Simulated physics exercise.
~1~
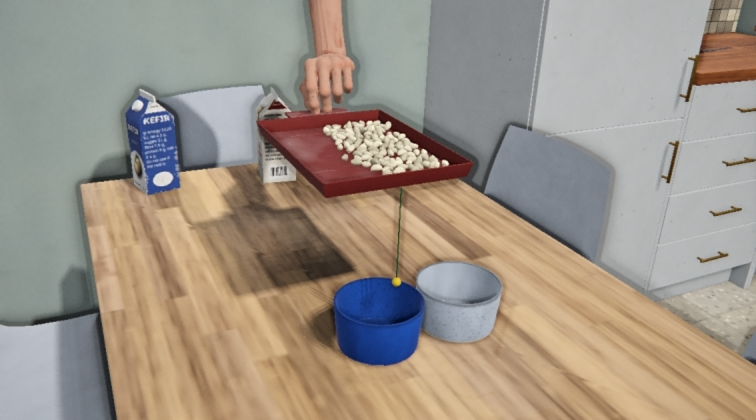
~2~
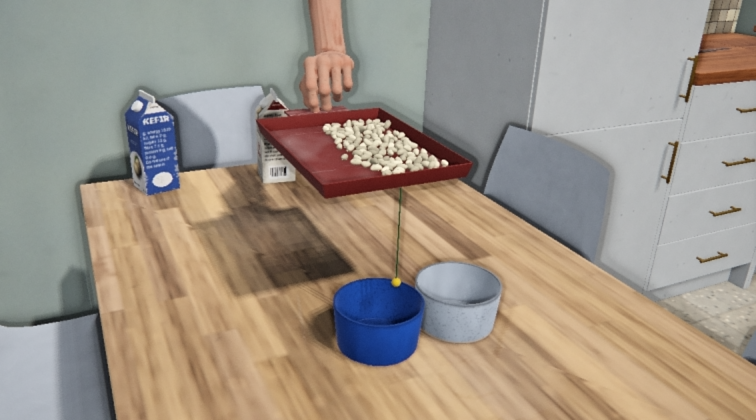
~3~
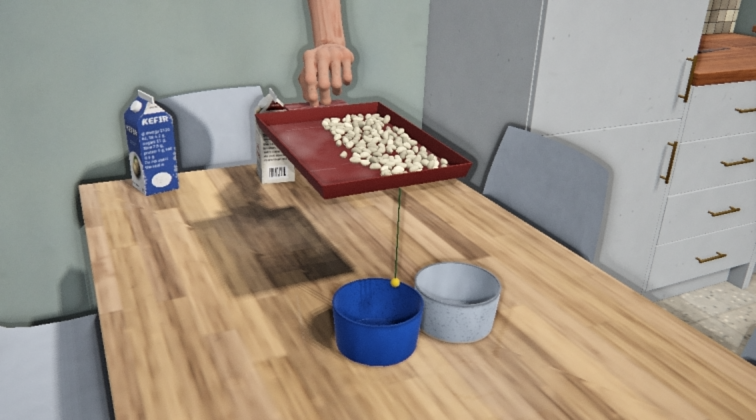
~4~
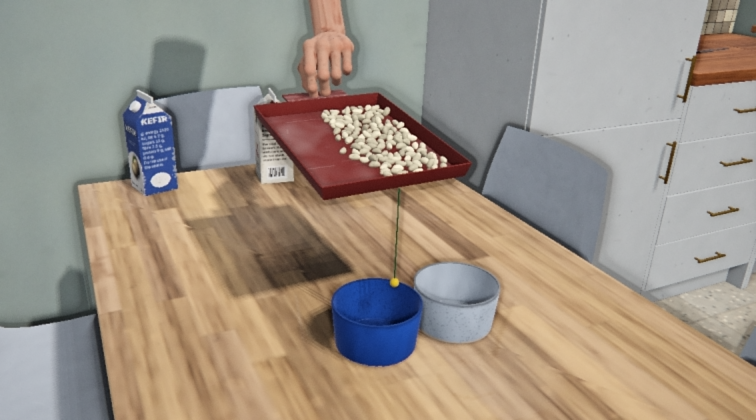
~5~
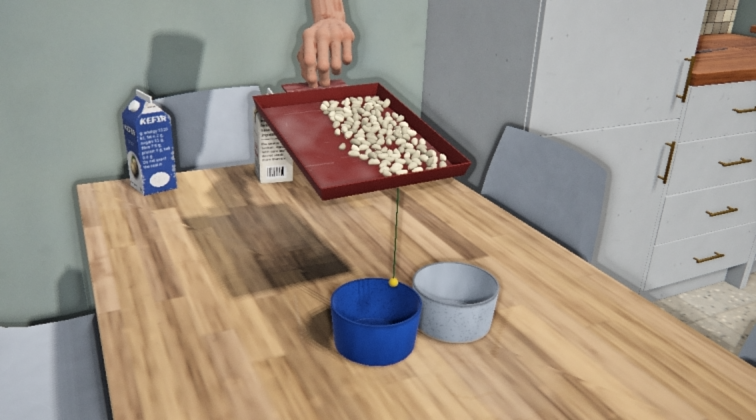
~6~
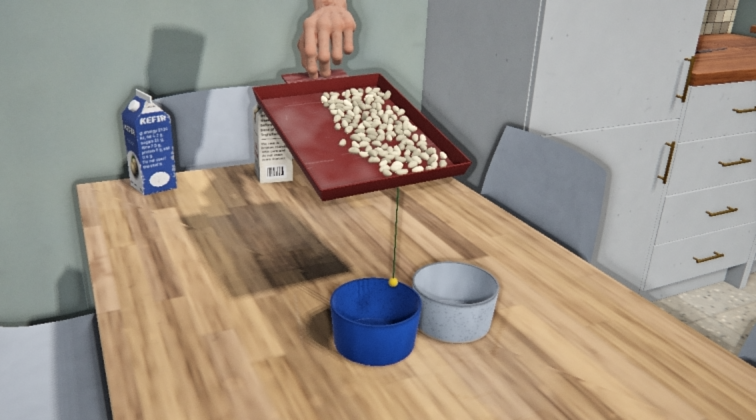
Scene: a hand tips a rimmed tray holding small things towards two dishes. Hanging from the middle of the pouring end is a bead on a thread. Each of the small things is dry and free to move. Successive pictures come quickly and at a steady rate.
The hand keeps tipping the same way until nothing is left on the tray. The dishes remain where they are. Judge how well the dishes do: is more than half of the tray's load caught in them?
No, less than half is caught.
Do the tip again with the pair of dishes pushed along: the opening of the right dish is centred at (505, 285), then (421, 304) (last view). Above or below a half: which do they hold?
Well, a minority share the first time and a majority share the next.
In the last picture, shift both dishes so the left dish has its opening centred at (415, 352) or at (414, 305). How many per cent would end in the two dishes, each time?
20 and 30 %.
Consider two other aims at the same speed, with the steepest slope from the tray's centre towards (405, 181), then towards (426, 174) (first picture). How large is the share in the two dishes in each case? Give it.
First case about 30 percent; second case about 90 percent.
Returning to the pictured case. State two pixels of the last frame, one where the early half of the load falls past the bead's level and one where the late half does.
First half (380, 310); second half (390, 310).
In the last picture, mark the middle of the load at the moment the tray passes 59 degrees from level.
Centre estimate: (391, 154).
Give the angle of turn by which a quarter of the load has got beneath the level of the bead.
I'd say close to 105 degrees.
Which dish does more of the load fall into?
Simple - it is the one placed left.
Shortly afterwards, tray tipped steeply; all but a few on the tray; only a few in the air.
Next, tray tipped right over; the bulk on the tray; only a few in the left dish; a little outside both; a little in the air.
Some moments later, tray tipped past a quarter turn; near a quarter in the left dish; only a few in the right dish; near two thirds outside both.
In the end, tray tipped past a quarter turn; near a quarter in the left dish; only a few in the right dish; near two thirds outside both.
